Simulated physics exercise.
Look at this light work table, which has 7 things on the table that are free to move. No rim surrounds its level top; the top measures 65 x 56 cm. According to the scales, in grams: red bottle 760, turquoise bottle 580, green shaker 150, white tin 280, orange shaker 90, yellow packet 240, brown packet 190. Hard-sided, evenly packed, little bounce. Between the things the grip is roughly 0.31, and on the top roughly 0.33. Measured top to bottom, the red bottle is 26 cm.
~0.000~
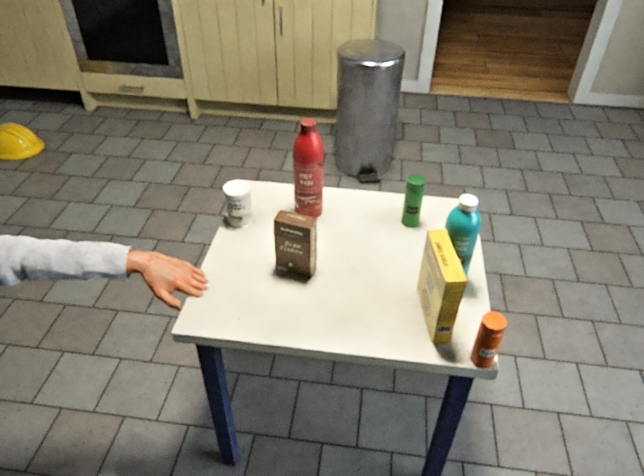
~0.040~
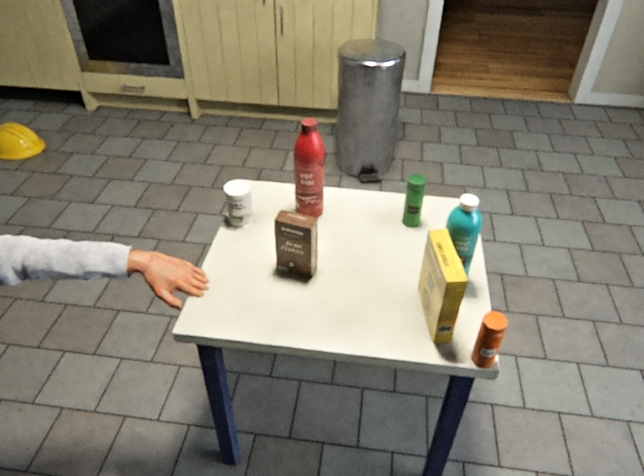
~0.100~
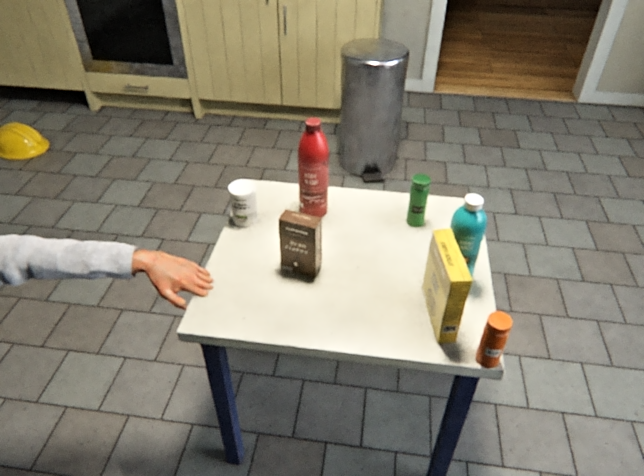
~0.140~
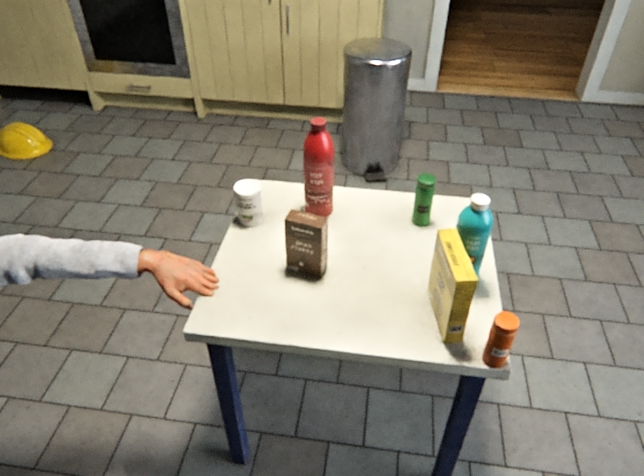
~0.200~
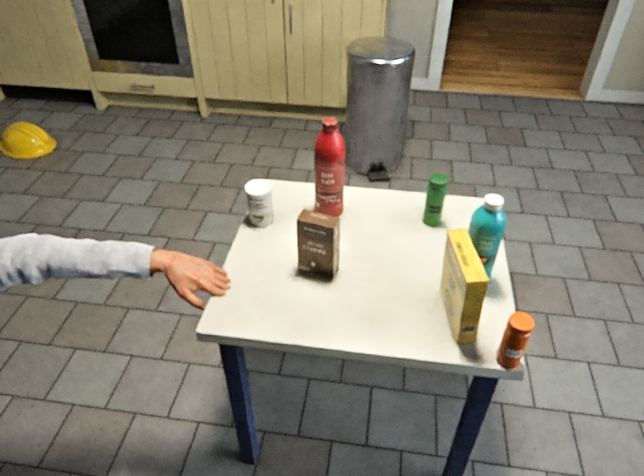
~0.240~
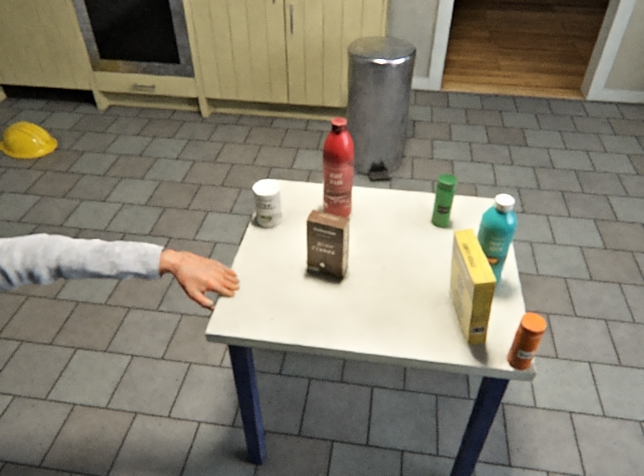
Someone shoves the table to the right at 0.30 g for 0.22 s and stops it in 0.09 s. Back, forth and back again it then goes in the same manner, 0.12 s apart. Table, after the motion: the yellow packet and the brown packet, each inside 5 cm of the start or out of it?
Yellow packet outside; brown packet inside.
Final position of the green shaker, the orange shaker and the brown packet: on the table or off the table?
Final state - the green shaker stays within bounds; the orange shaker ends out of bounds; the brown packet stays within bounds.
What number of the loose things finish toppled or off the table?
6.
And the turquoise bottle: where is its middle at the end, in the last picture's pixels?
It ends up near (388, 255).
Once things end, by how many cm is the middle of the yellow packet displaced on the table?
The shift is close to 10 cm.
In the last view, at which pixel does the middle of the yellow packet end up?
Around (482, 322).
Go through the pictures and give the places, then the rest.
The first picture shows yellow packet (439, 286); brown packet (296, 245).
The second picture shows green shaker (414, 201); white tin (240, 204).
The third picture shows orange shaker (493, 340); red bottle (313, 169).
The fourth picture shows table along by 1 cm; turquoise bottle (470, 241); green shaker (424, 201).
The fifth picture shows table along by 3 cm; yellow packet (461, 286) leaning 3°; white tin (260, 204).
The sixth picture shows table along by 5 cm; yellow packet (470, 287) leaning 6°; brown packet (328, 245).
After 0.64 s, table along by 7 cm; orange shaker now off the table; yellow packet leaning 30° near (512, 291); brown packet slid 4 cm near (352, 247).
After 1.04 s, table along by 2 cm; yellow packet on its side near (499, 318); red bottle leaning 62°; green shaker on its side.
After 1.24 s, table along by 10 cm; yellow packet on its side near (546, 329); brown packet slid 2 cm near (361, 248); red bottle on its side.
After 2.04 s, white tin now off the table; yellow packet on its side near (482, 322); red bottle on its side.
At rest (4.3 s), off the table, white tin and orange shaker; tipped over on the table, red bottle, turquoise bottle, green shaker and yellow packet; the last one in place, give or take 5 cm. In the last view, yellow packet near (482, 322), brown packet near (306, 243).
